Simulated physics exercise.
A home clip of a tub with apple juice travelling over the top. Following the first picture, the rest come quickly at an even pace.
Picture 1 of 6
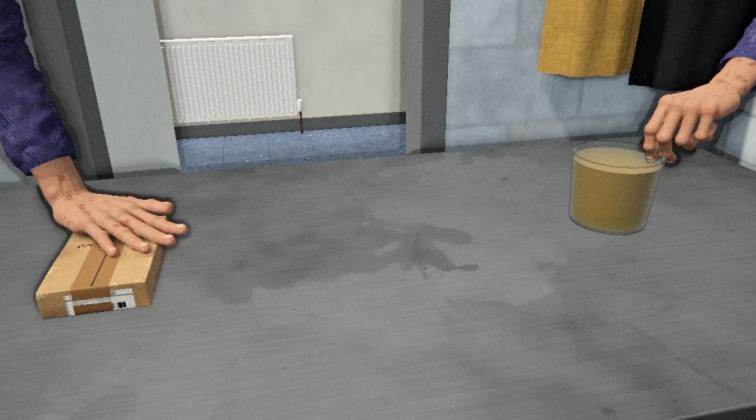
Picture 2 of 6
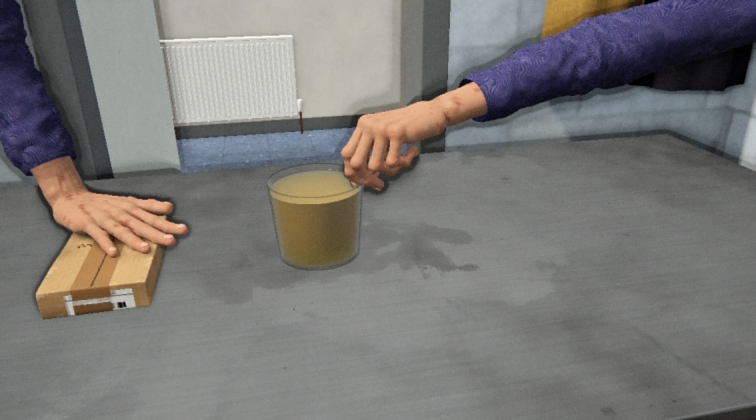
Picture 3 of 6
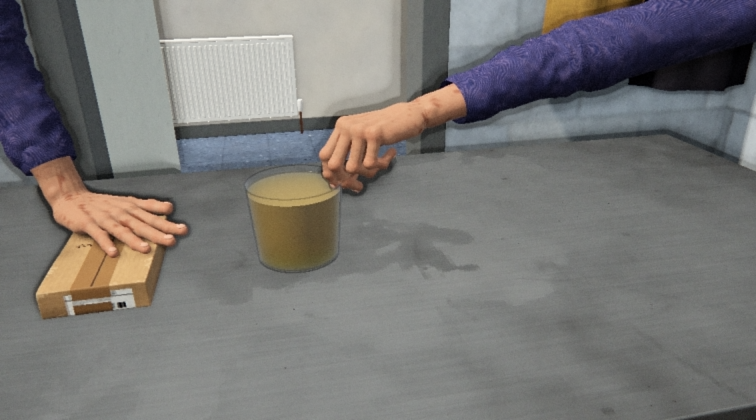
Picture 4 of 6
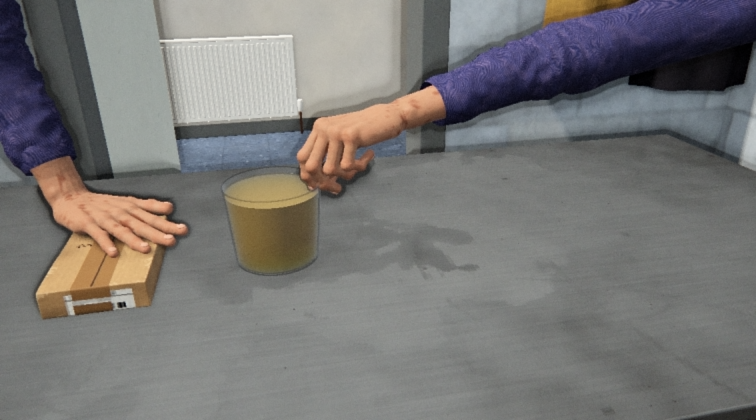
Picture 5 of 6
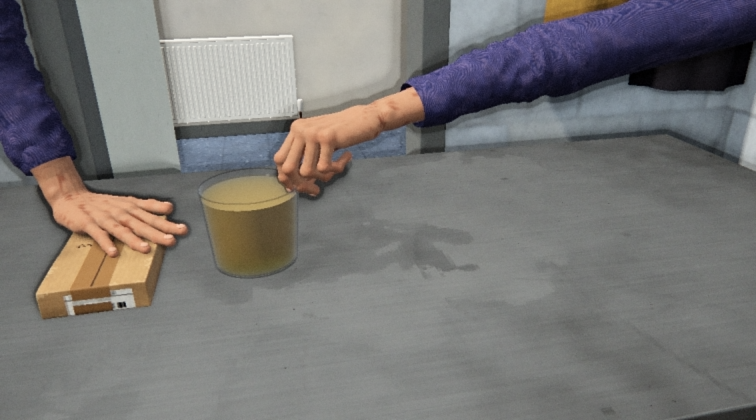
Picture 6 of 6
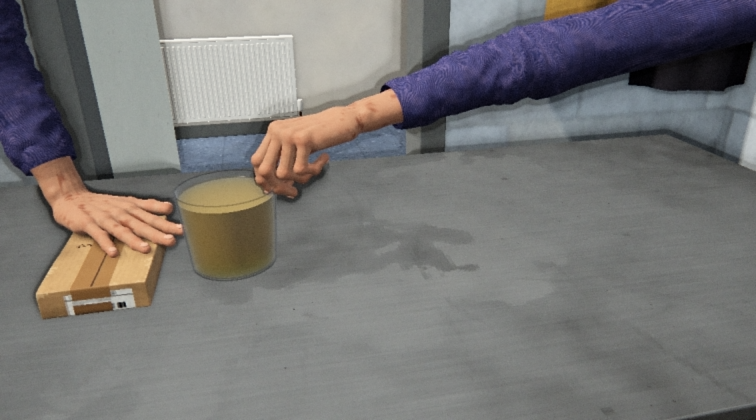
A hand slides a nearly full tub of apple juice left across the grey surface.
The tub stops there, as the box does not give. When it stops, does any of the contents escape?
Yes. I expect the outside will get wet.
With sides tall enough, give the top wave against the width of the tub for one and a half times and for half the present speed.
Roughly 40 percent, then roughly 15 percent.
A moment on, the tub meets the box.
Further on, the apple juice surges up the wall; a puddle lies under it.
When it is over, the tub stands at the box; a puddle lies under it.
